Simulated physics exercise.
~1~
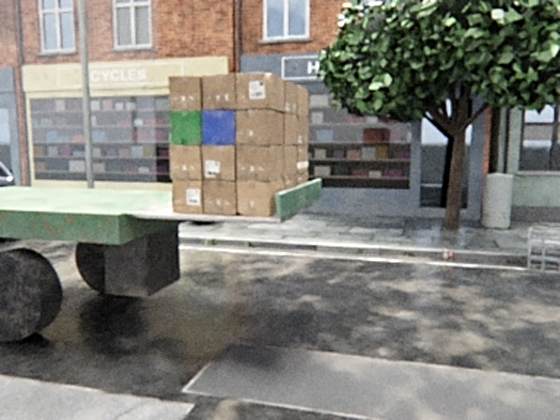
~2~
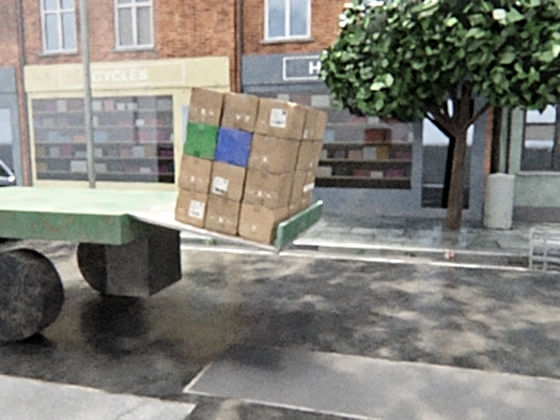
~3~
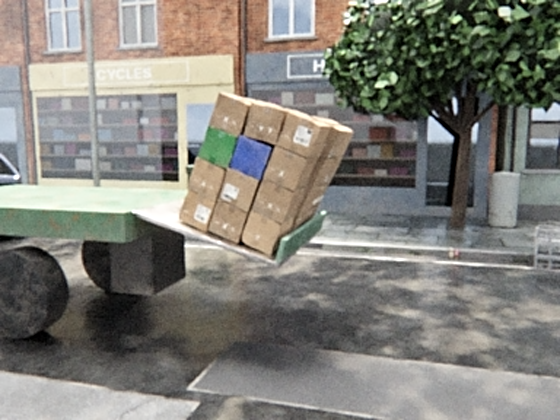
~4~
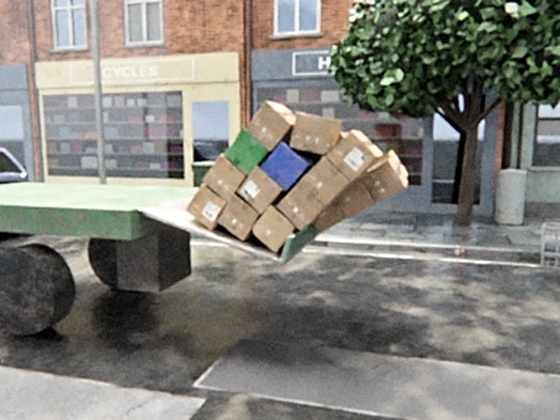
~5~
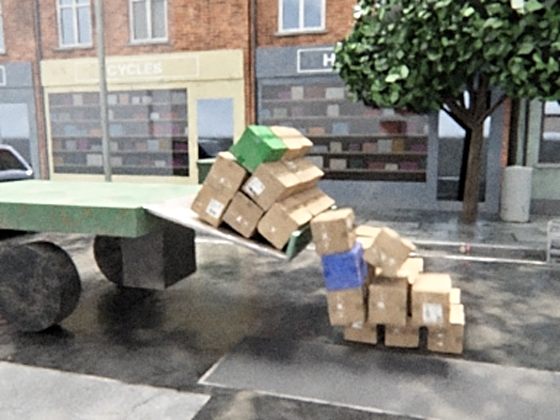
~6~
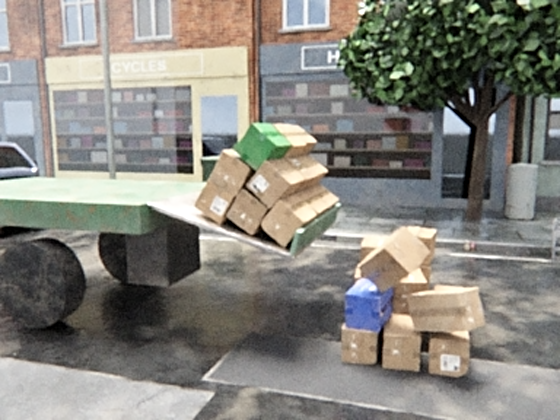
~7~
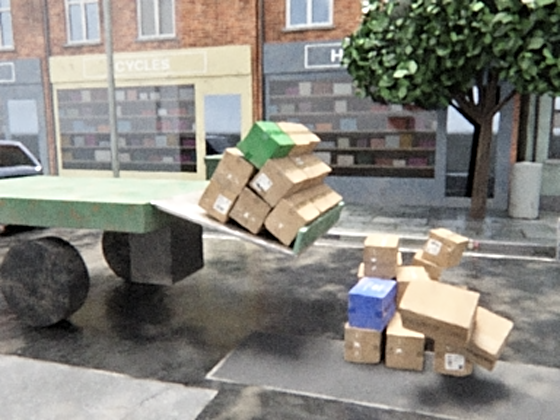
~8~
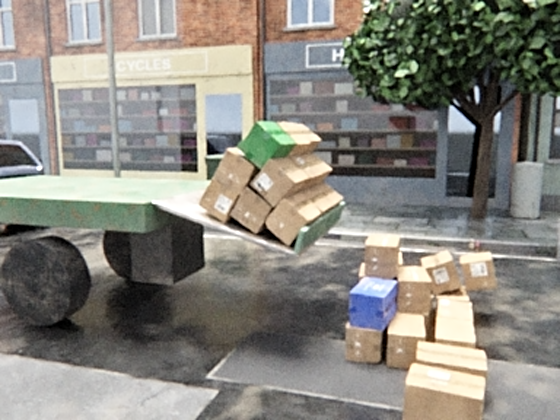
The video shows stacked cardboard boxes on a flatbed's rear flap as it tilts down; the stack leans right and breaks apart, and many boxes, including a blue one, tumble onto the road, while a green one and others stay heaped on the sloping flap.
